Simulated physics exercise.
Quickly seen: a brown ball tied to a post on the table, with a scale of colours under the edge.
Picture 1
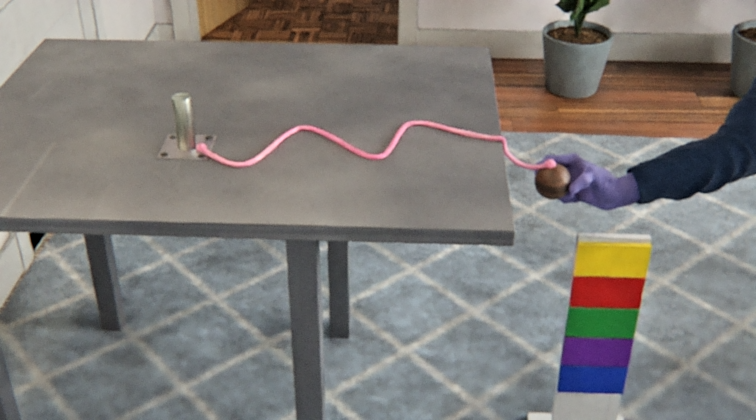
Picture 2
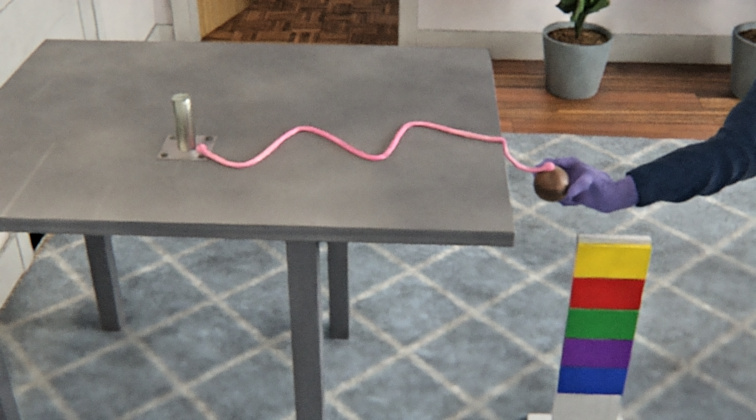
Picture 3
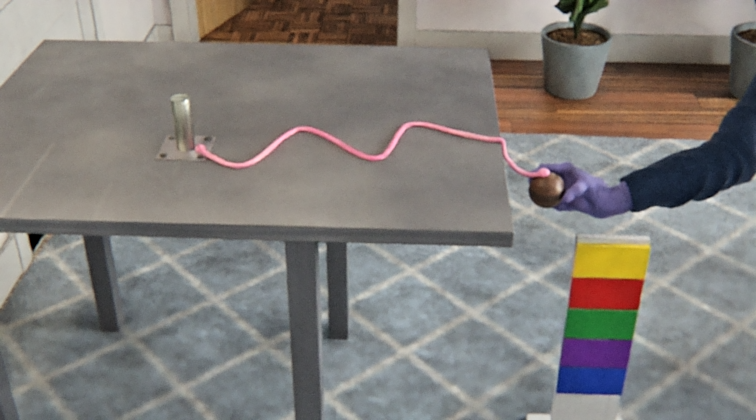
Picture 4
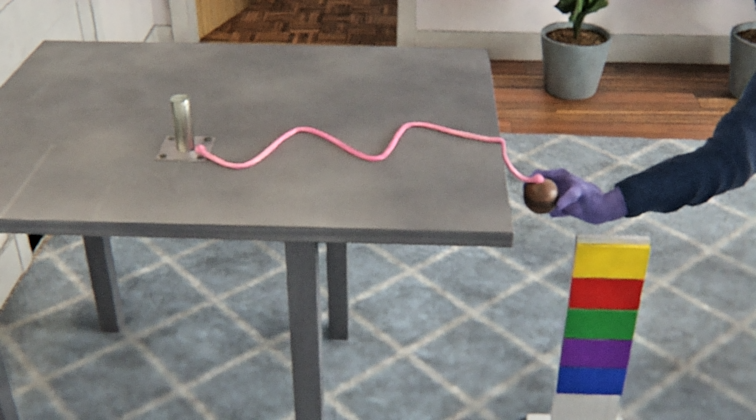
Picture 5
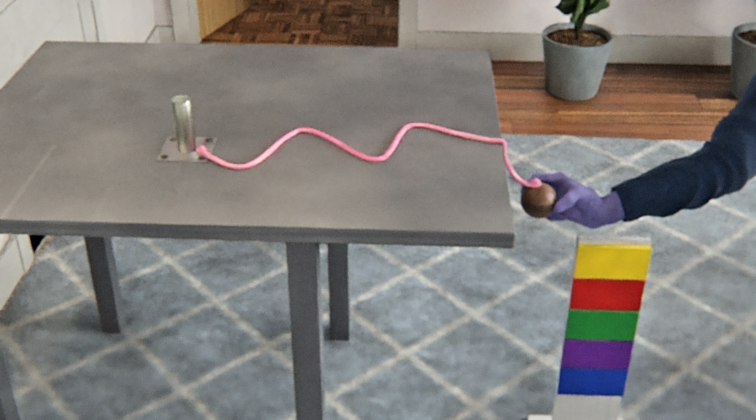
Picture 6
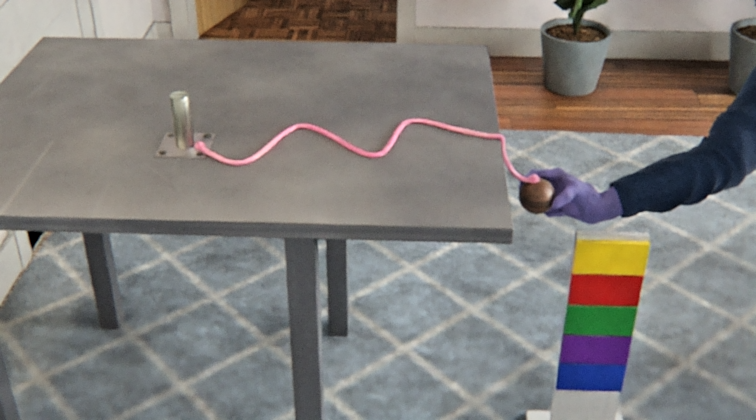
A purple-gloved hand in a dark sleeve reaches in from the right, holding a brown ball just off the edge of a grey table, seen from slightly above in a room with a patterned blue-grey rug. A wavy pink cord links the ball to a metal post at left, and a yellow, red, green, purple and blue scale stands below right. The hand shifts the ball slightly down and left, while the cord on the table barely changes.
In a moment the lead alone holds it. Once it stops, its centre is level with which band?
The green band.
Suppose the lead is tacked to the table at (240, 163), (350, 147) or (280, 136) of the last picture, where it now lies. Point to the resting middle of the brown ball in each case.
Estimated pixels in sequence: (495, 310), (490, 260) and (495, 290).
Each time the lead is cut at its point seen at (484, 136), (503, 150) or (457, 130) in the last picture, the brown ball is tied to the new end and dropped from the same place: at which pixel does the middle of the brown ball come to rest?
Taking them in turn, it's about (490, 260), then about (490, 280), and finally about (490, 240).
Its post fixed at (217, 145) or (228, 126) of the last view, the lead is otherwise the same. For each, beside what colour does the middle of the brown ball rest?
First case: Purple. Second case: Purple.
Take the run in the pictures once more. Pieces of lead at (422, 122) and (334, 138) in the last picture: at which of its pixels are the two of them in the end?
In that view they reach (499, 186) and (401, 141).
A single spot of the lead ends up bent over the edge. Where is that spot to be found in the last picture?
Check around (395, 136) - that's where it is.
A little later, ball near (489, 315); level with green.
Next, ball near (494, 317); level with green.
When it is over, ball near (490, 318); level with green. At green.
